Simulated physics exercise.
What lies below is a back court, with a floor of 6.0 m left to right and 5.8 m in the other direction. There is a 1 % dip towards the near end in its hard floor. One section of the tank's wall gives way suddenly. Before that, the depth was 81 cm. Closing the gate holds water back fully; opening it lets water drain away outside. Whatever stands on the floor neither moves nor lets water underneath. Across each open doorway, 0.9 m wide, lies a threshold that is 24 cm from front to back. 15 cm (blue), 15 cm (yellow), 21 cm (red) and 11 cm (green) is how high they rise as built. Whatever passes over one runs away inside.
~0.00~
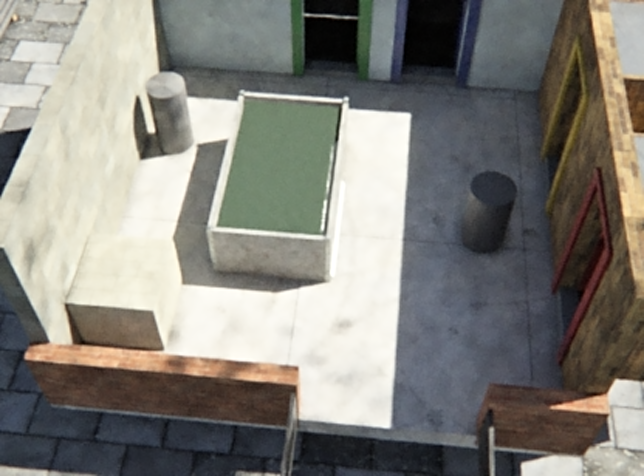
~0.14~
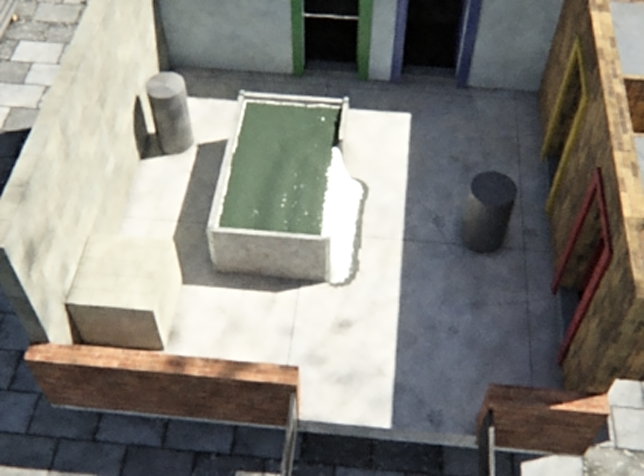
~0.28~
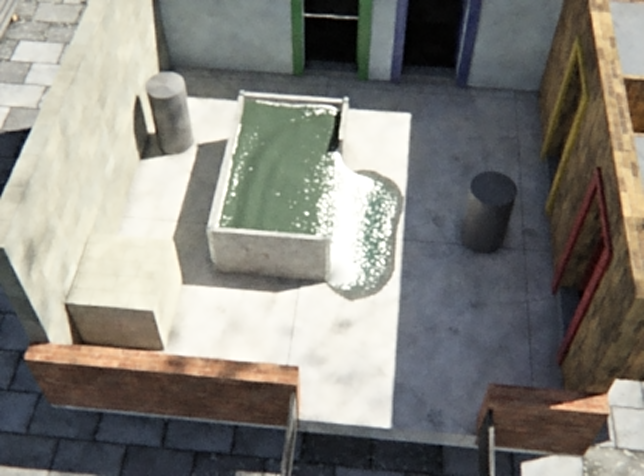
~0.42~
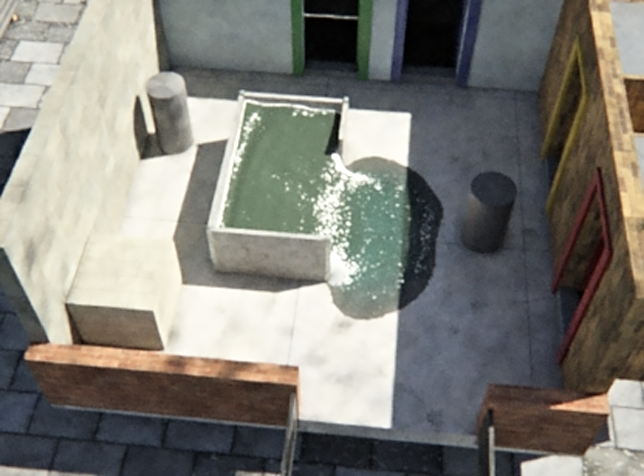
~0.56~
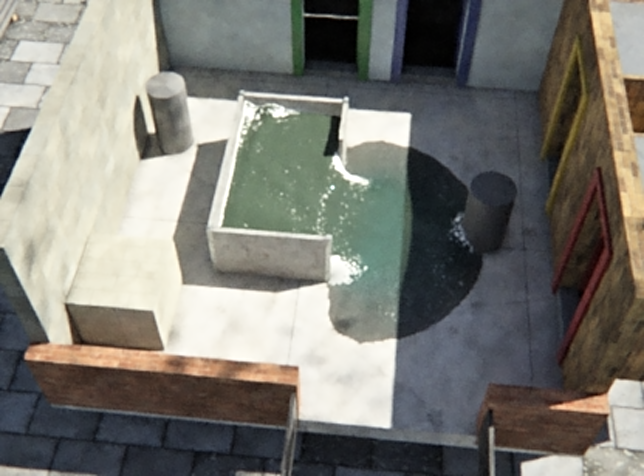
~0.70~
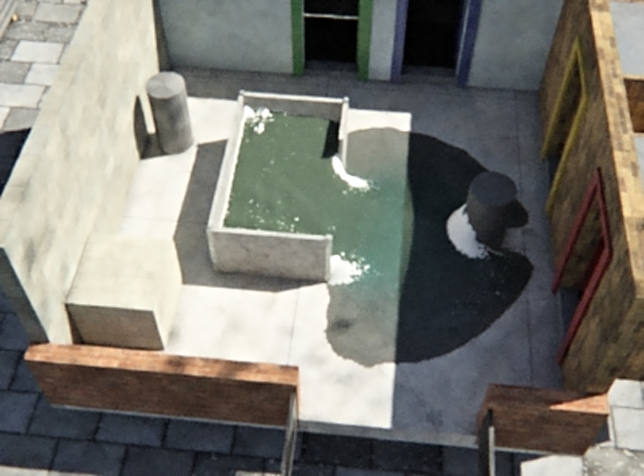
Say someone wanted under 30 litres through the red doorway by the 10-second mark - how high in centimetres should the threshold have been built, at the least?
They should have built it at least 31 cm high.
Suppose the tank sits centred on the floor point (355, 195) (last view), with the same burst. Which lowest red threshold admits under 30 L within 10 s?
At least roughly 23 cm high.
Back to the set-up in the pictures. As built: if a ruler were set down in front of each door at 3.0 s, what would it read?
Blue door 8 cm, yellow door 12 cm, red door 28 cm, green door 0 cm.
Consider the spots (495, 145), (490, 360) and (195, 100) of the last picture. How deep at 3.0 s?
I'd read roughly 8, 22 and 0 cm there.
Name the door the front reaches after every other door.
Final door: Green.
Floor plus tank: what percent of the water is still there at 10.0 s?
What remains is some 66 per cent of the water.
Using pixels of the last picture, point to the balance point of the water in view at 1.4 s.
Look at about (371, 227) in the last view.
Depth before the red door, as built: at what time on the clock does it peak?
Roughly at 1.4 s.
After 1.4 s water covers 40 % of the floor, deepest (45 cm) near (456, 236); 39 cm at the red door, 18 litres in over its 21 cm threshold.
After 3.0 s water covers 50 % of the floor, deepest (34 cm) near (563, 425); 28 cm at the red door, 111 litres in over its 21 cm threshold.
After 10.0 s water covers 100 % of the floor, deepest (12 cm) near (132, 273); 7 cm at the red door, 124 litres in over its 21 cm threshold.
At the red door as built, the water arrived by 1.0 s and peaked near 39 cm at 1.4 s.
Run again over the same 10 s with other heights there, 77 litres in over 25 cm, 18 litres over 33.5 cm. The limit of 30 litres is kept from about 31 cm up.
